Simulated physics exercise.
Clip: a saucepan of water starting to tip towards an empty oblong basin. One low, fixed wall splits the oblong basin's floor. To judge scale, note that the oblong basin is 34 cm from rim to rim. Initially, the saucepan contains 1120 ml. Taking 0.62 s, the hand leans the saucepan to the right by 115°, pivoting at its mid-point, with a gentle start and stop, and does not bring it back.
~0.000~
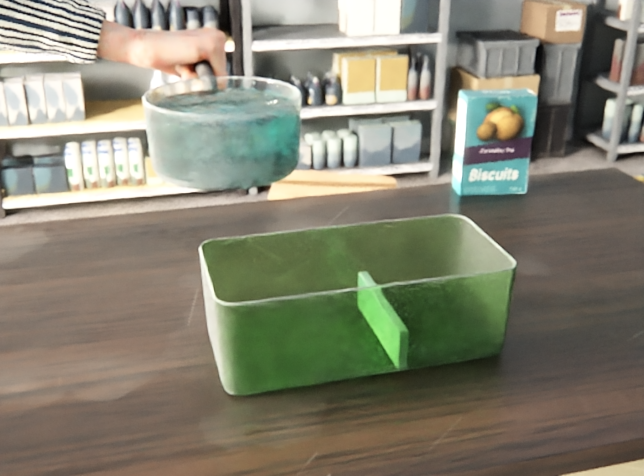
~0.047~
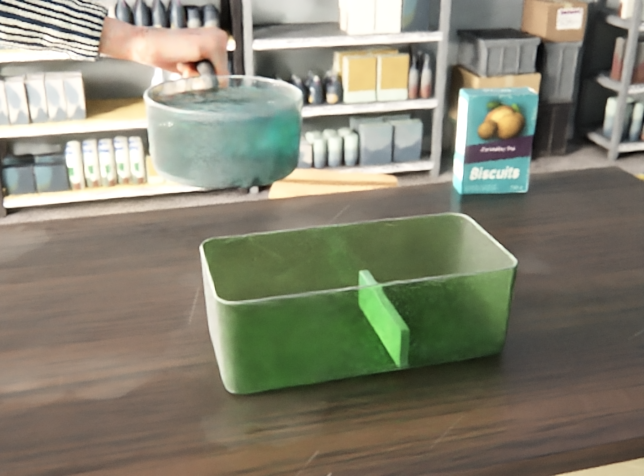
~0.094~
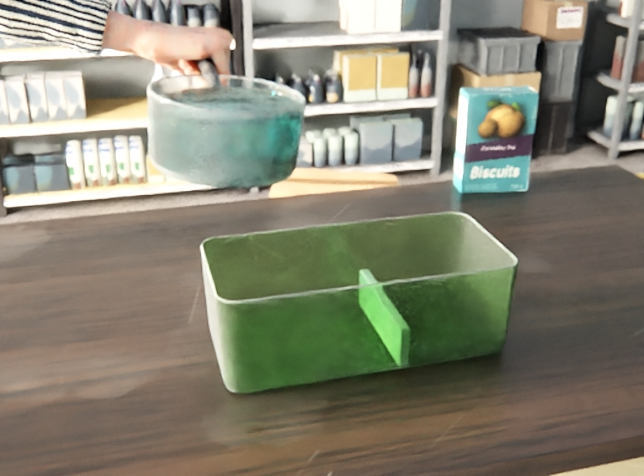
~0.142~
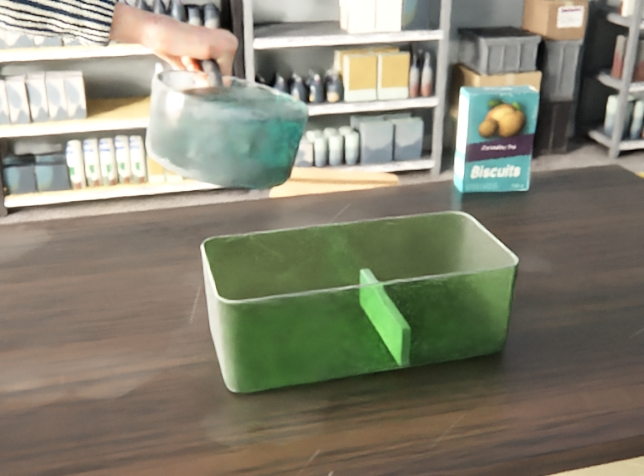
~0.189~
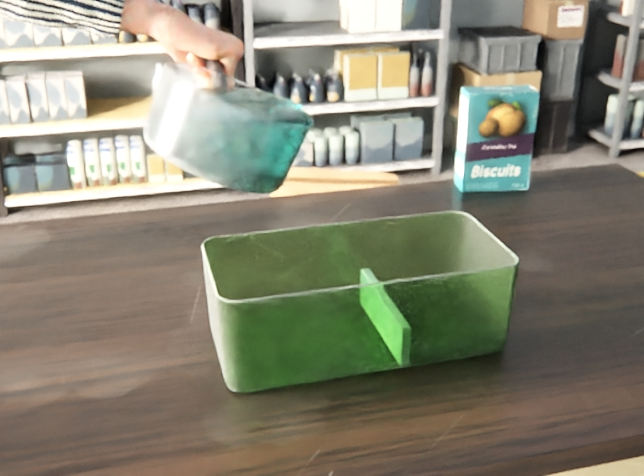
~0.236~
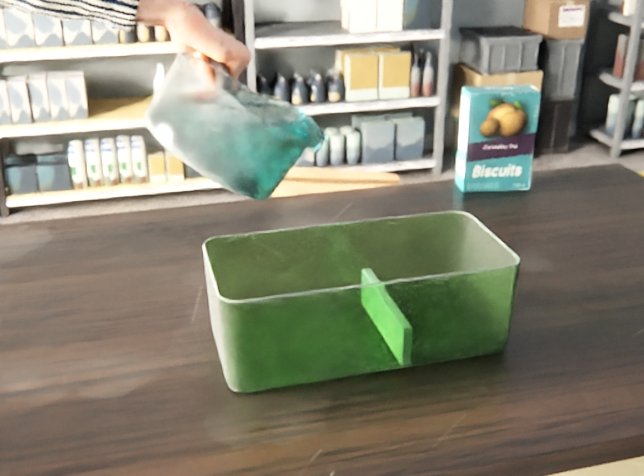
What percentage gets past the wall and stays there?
About 14 per cent.
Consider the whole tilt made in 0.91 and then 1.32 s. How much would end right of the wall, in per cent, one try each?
About 15 %, then about 20 %.
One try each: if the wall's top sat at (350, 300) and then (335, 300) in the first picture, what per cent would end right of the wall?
40 per cent first, 55 per cent second.
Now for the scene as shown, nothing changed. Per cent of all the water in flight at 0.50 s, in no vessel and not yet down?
44 %.
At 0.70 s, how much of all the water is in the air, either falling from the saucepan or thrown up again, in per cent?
Near 16 percent.
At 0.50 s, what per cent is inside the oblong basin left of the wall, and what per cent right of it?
Near 36 on the left, 2 on the right.
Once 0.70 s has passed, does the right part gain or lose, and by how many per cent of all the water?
It rises by about 10.
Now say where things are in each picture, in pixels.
In the first frame, tilt 0°; pouring edge (298, 92); surface from (148, 110) to (294, 100); the oblong basin's rim runs from (208, 273) to (490, 240); the wall's top is at (382, 300).
In the second frame, tilt 2°; pouring edge (299, 93); surface from (149, 108) to (296, 100).
In the third frame, tilt 6°; pouring edge (302, 98); surface from (151, 105) to (298, 101).
In the fourth frame, tilt 14°; pouring edge (305, 108); surface from (155, 104) to (302, 103).
In the fifth frame, tilt 24°; pouring edge (307, 122); surface from (154, 106) to (305, 112); 2 per cent is over the edge.
In the sixth frame, tilt 36°; pouring edge (306, 138); surface from (151, 105) to (292, 119); 7 per cent is over the edge.
Then, 0.50 s in, the tilt is 105° and 17 per cent is still to pour, 37 is left of the wall and 2 right of it.
Then, 0.70 s in, the tilt is 115° and 2 per cent is still to pour, 76 is left of the wall and 5 right of it.
Then, 0.90 s in, the tilt is 115° and 0 per cent is still to pour, 76 is left of the wall and 13 right of it.
Then, 1.12 s in, the tilt is 115° and 0 per cent is still to pour, 75 is left of the wall and 14 right of it.
Finally, 75 per cent lies left of the wall, 14 right of it and 11 outside.
